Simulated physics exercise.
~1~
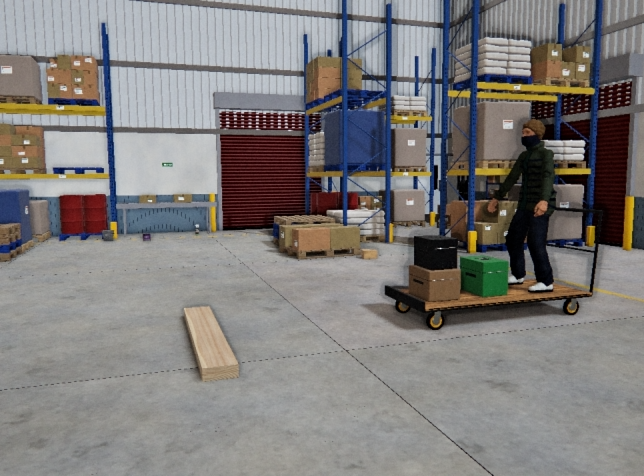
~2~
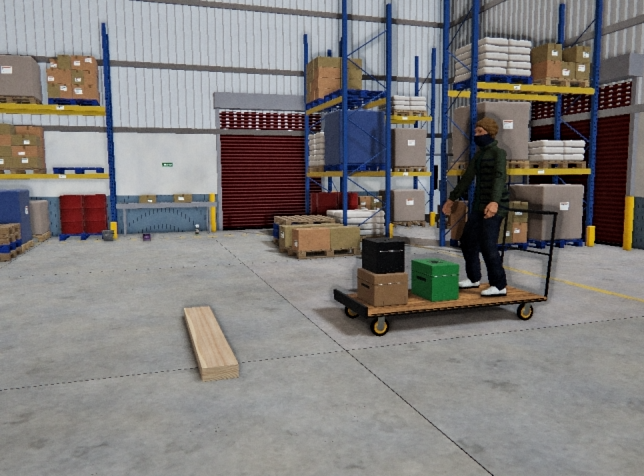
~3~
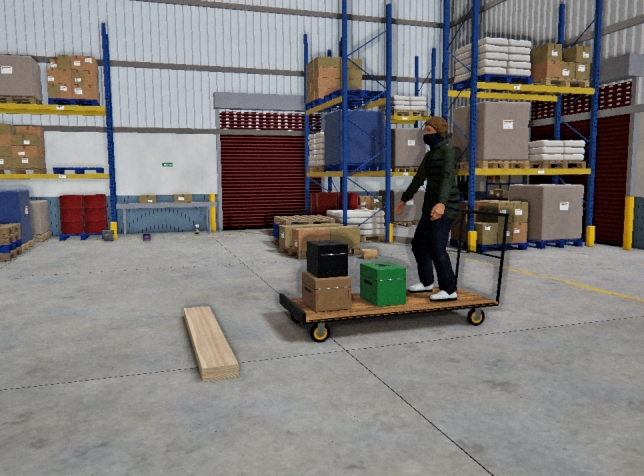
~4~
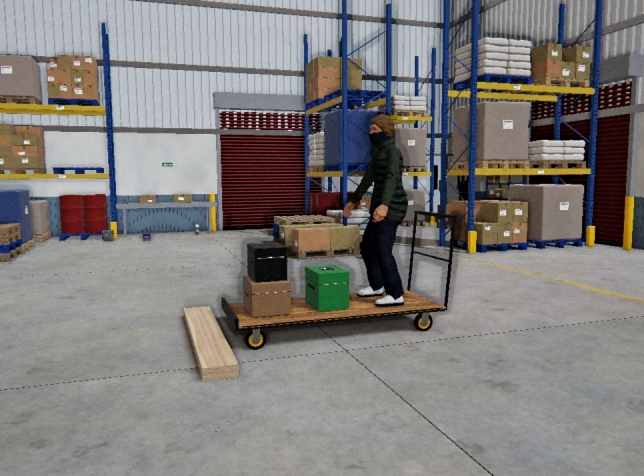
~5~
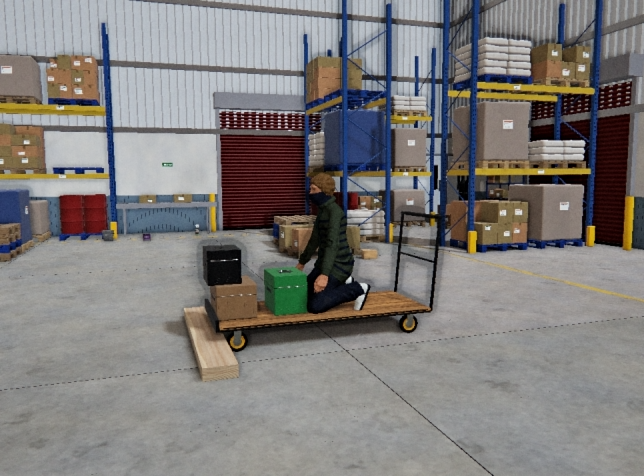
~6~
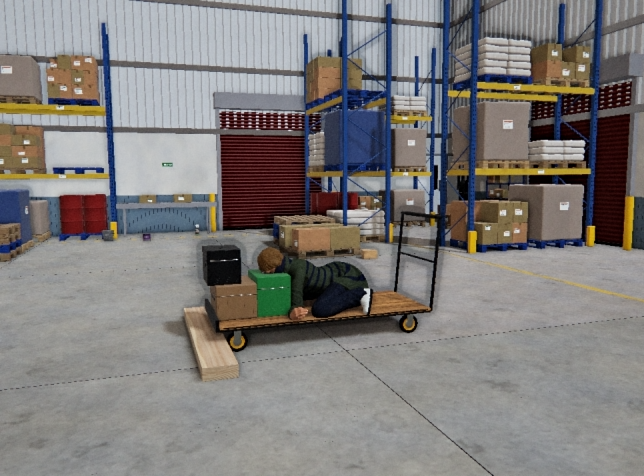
In a warehouse, a trolley rolls left into a kerb and its standing rider crumples behind the boxes.
